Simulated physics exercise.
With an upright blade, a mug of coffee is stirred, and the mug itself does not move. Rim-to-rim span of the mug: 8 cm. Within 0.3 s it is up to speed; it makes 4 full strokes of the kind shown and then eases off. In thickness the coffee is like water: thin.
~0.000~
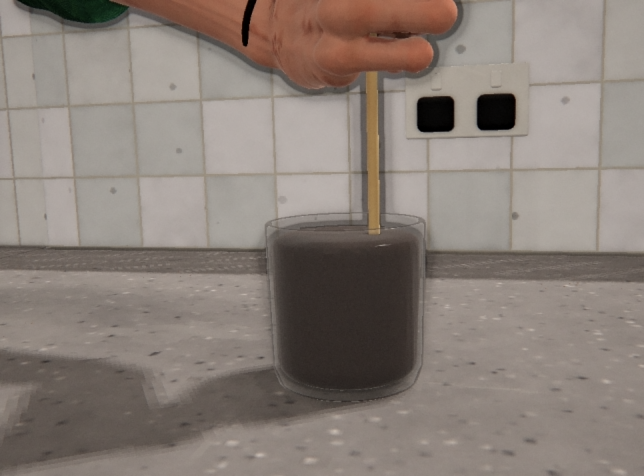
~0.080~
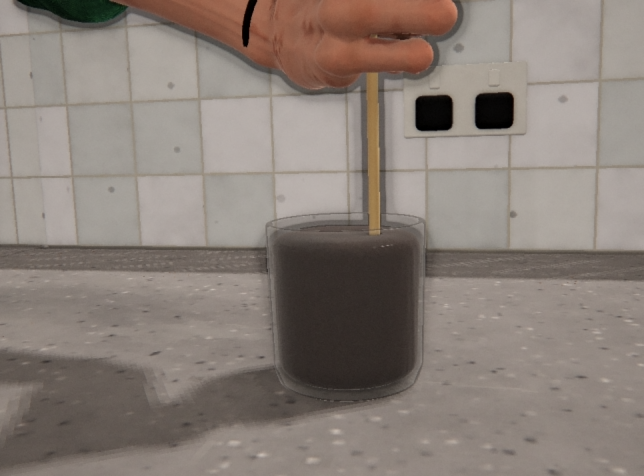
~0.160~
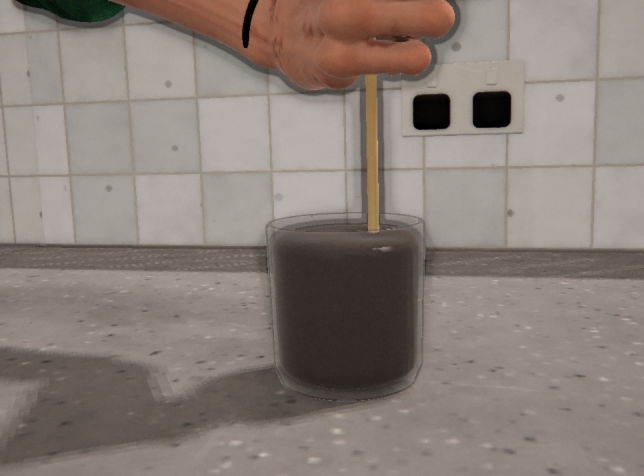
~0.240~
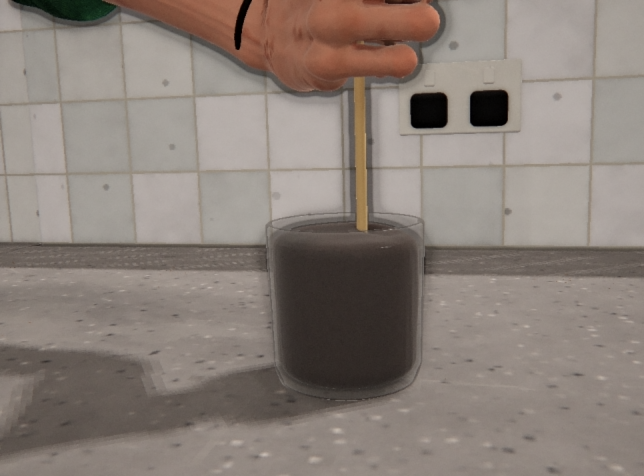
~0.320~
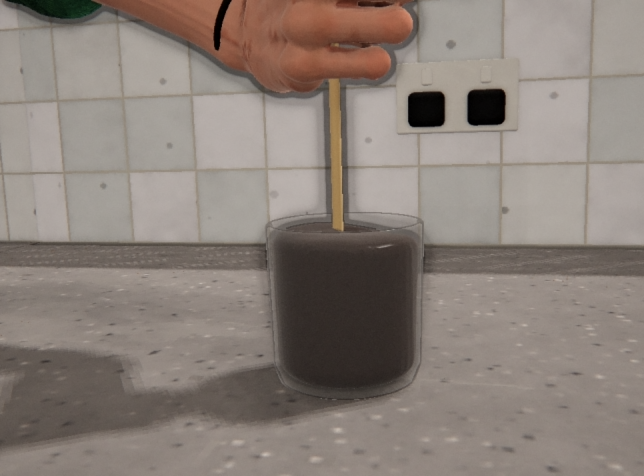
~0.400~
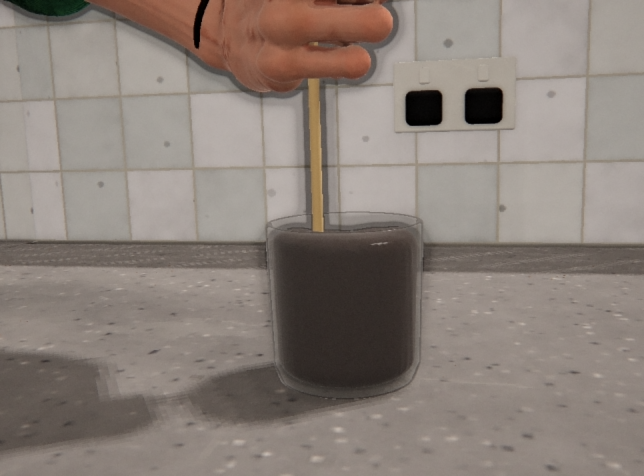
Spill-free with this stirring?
What you get is a clean rim.
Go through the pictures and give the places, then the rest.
In the first picture, the stem is at (372, 111); the coffee meets the walls at (274, 237) and (419, 238); the rim runs from (272, 225) to (422, 225).
In the second picture, the stem is at (373, 112); the coffee meets the walls at (275, 236) and (418, 238).
In the third picture, the stem is at (372, 113); the coffee meets the walls at (276, 236) and (419, 238).
In the fourth picture, the stem is at (360, 114); the coffee meets the walls at (274, 235) and (418, 240).
In the fifth picture, the stem is at (335, 116); the coffee meets the walls at (275, 234) and (418, 238).
In the sixth picture, the stem is at (315, 116); the coffee meets the walls at (276, 233) and (415, 235).
Then, 0.93 s in, 0 ml is over the rim.
Then, 1.47 s in, 0 ml is over the rim.
Then, 2.00 s in, 0 ml is over the rim.
Then, 2.53 s in, 0 ml is over the rim.
Finally, 0 ml is over the rim.
